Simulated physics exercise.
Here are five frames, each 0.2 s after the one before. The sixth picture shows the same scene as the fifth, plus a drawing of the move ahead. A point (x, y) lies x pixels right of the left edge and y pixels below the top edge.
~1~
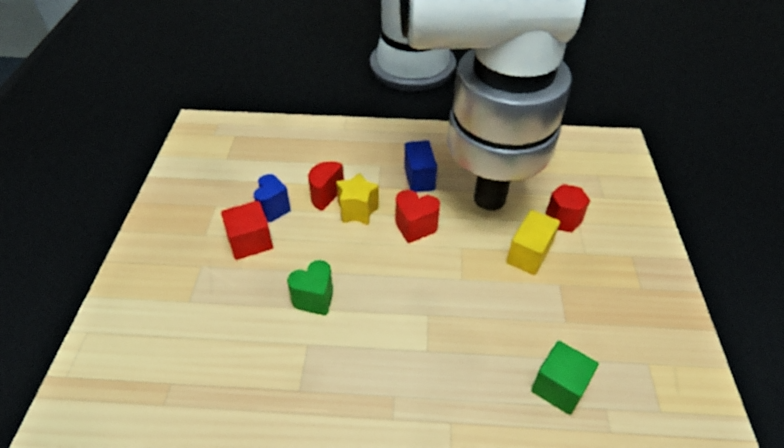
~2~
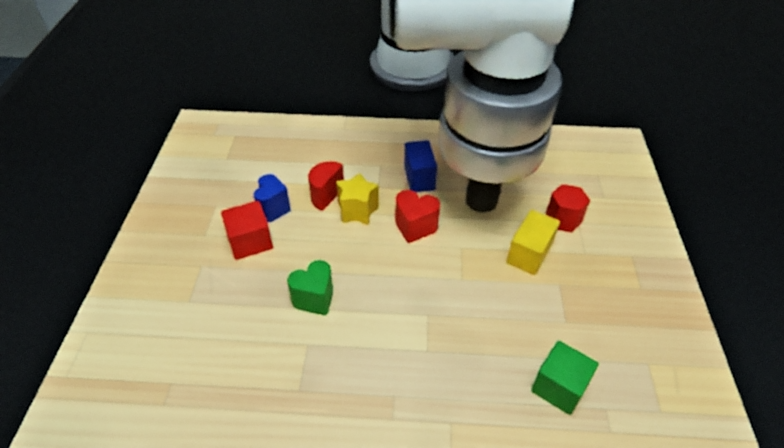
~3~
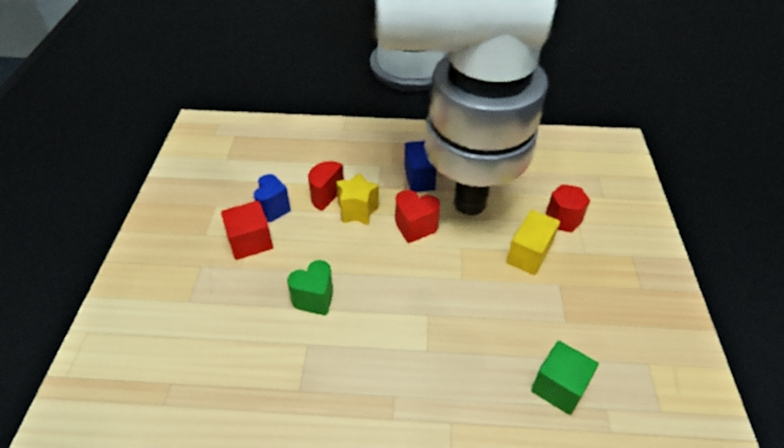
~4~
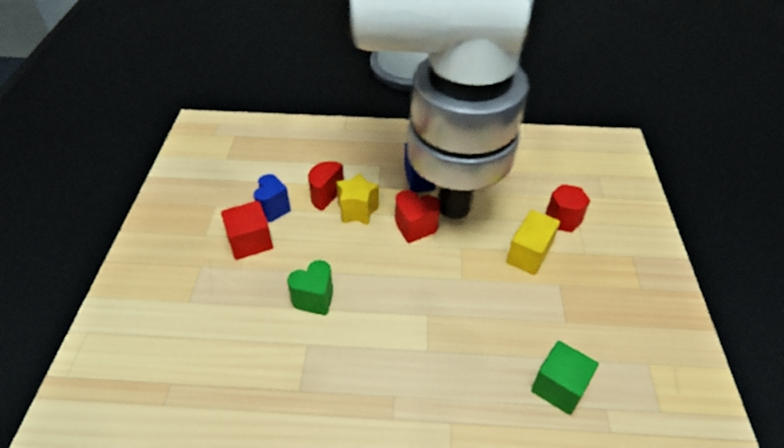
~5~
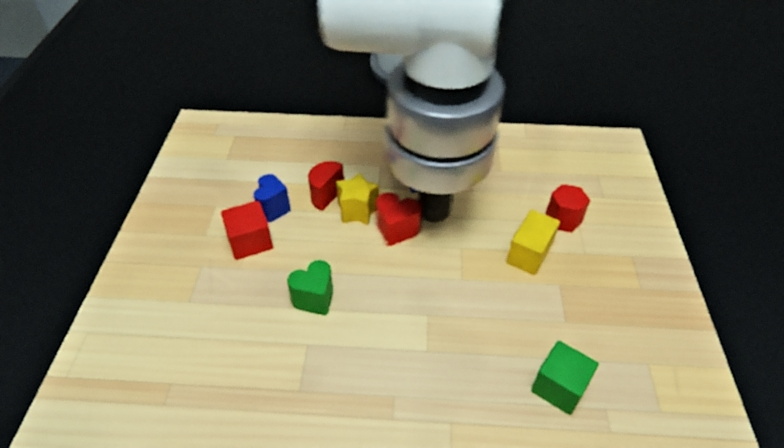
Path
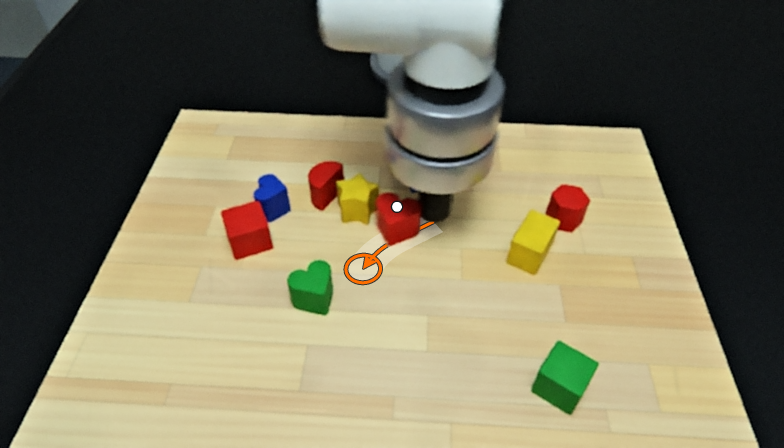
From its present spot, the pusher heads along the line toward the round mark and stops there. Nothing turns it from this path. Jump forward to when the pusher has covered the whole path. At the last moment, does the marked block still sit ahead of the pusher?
I believe not.
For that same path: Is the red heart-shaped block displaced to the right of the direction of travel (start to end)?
Going by the path, yes.
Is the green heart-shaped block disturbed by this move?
That block stands still.
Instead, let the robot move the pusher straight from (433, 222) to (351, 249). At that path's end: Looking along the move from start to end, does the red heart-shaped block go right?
Yes
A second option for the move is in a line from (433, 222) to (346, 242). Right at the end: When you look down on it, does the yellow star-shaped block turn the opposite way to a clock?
My answer is no.
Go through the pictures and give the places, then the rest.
The first picture shows pusher's lower end (490, 200); green heart-shaped block (311, 277); yellow star-shaped block (357, 188); red heart-shaped block (416, 204).
The second picture shows pusher (482, 202); blocks still.
The third picture shows pusher (470, 205); blocks still.
The fourth picture shows pusher (454, 208); blocks still.
The fifth picture shows pusher (434, 212); green heart-shaped block (311, 277); yellow star-shaped block (357, 188); red heart-shaped block (397, 207).
Drawn move, from (433, 222) over (395, 241) to (363, 269); the dot is on the red heart-shaped block.
On the path given first. One third of the way, pusher (408, 224); yellow star-shaped block (350, 187), turned 25° clockwise; red heart-shaped block (368, 214), turned 20° clockwise.
Two thirds of the way, pusher (382, 239); yellow star-shaped block (347, 187), turned 45° clockwise; red heart-shaped block (344, 218), turned 55° clockwise.
At the end, pusher (363, 259); green heart-shaped block still; yellow star-shaped block (347, 187), turned 45° clockwise; red heart-shaped block (338, 223), turned 90° clockwise.
